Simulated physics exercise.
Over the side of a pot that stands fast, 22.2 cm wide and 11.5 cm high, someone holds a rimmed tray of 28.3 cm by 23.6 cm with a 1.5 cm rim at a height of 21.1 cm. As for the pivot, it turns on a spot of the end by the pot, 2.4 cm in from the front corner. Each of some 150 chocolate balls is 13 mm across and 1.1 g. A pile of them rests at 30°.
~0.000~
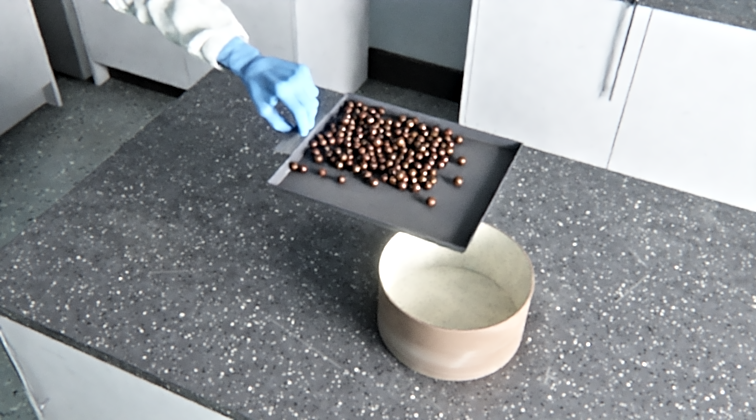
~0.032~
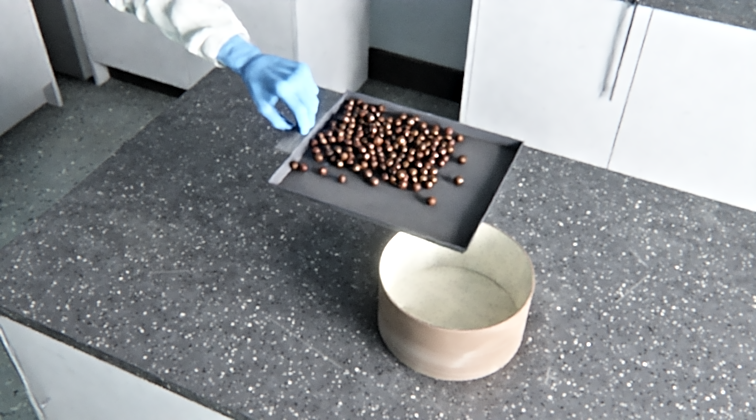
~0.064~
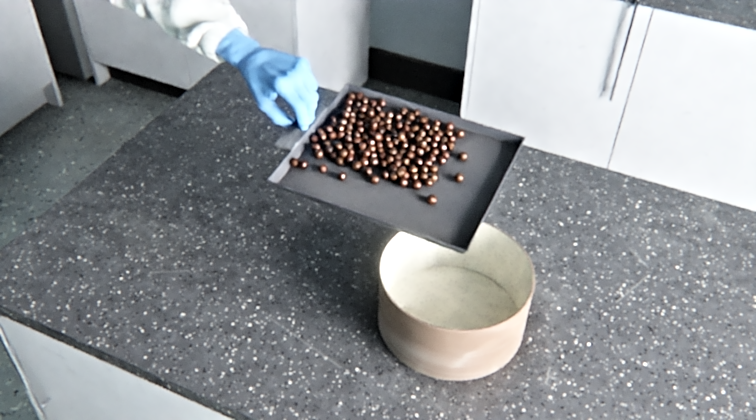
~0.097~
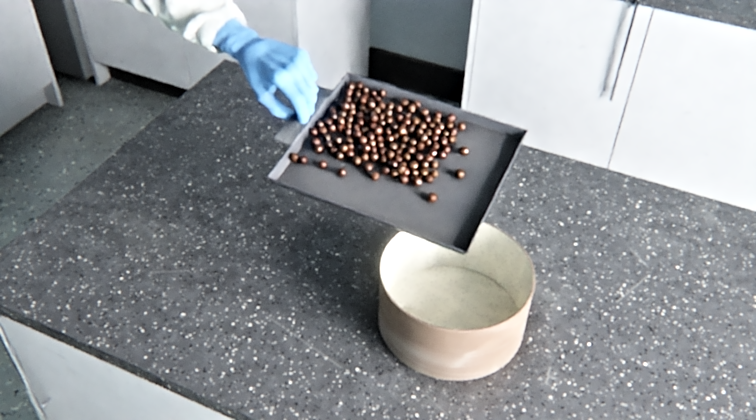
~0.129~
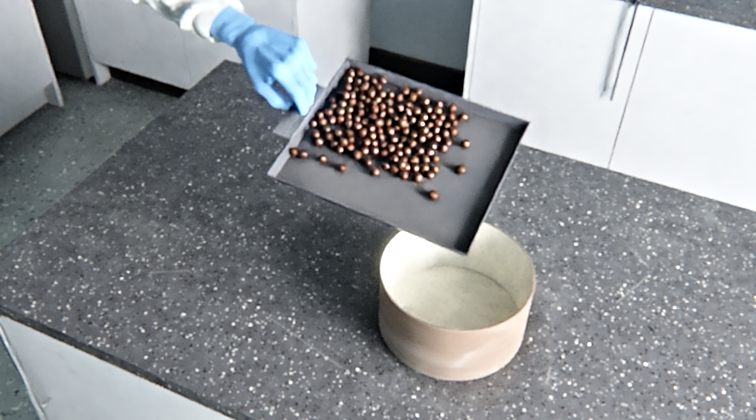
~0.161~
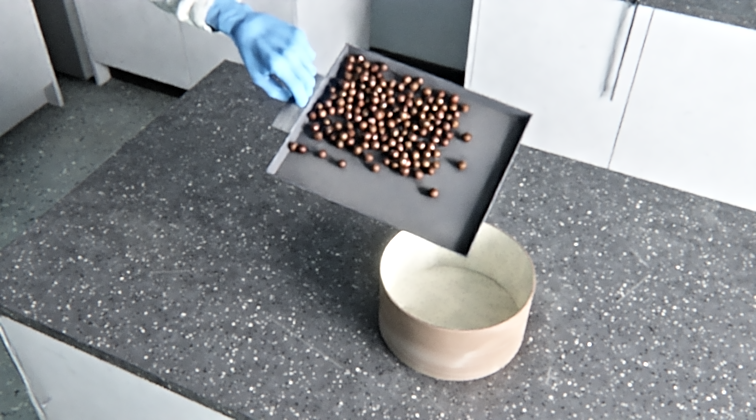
A blue-gloved hand holds a tray of chocolate balls above a pot and steadily tilts it.
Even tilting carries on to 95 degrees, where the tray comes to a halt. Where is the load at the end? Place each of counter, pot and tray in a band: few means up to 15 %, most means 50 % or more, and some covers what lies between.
Counter: Most; pot: Few; tray: Few.
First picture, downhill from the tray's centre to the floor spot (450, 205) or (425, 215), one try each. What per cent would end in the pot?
First try: About 10 percent; second try: About 10 percent.
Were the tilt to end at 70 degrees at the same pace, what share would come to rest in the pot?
That comes out at some 10 per cent.
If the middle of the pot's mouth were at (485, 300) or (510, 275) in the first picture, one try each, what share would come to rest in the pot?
Estimates: 30 in a hundred and 0 in a hundred.
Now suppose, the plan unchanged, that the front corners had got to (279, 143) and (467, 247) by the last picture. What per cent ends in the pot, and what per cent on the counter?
Pot 20, counter 80.
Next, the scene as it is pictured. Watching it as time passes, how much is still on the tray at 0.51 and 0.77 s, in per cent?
About 80, 0.
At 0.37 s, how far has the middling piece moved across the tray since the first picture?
About 4 cm.
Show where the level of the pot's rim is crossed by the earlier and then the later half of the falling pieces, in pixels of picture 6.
Earlier half close to (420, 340), later half at (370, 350) in pixels.
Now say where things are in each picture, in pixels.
Tray tilt 0 degrees, front corners at (273, 181) and (463, 245); middle of the pieces at (387, 144); pot at (456, 270), in the first picture.
Tray tilt 1 degrees, front corners at (274, 180) and (464, 245); middle of the pieces at (387, 143), in the second picture.
Tray tilt 3 degrees, front corners at (274, 179) and (464, 246), lowest corner right front; middle of the pieces at (388, 138), in the third picture.
Tray tilt 7 degrees, front corners at (273, 176) and (464, 247), lowest corner right front; middle of the pieces at (388, 131), in the fourth picture.
Tray tilt 13 degrees, front corners at (273, 172) and (464, 249), lowest corner right front; middle of the pieces at (389, 123), in the fifth picture.
Tray tilt 19 degrees, front corners at (272, 169) and (464, 251), lowest corner right front; middle of the pieces at (389, 114); pot at (457, 270). The tray's pace is about 190 degrees a second, in the sixth picture.
After 0.37 s, tilt 59 degrees; the tray holds 100 %, the pot 0 %.
Then, at 0.51 s, tilt 85 degrees; the tray holds 80 %, the pot 0 %.
After 0.77 s, tilt 95 degrees; the tray holds 0 %, the pot 10 %.
By 2.0 s all is still; counter 90 %, pot 10 %, tray 0 %.
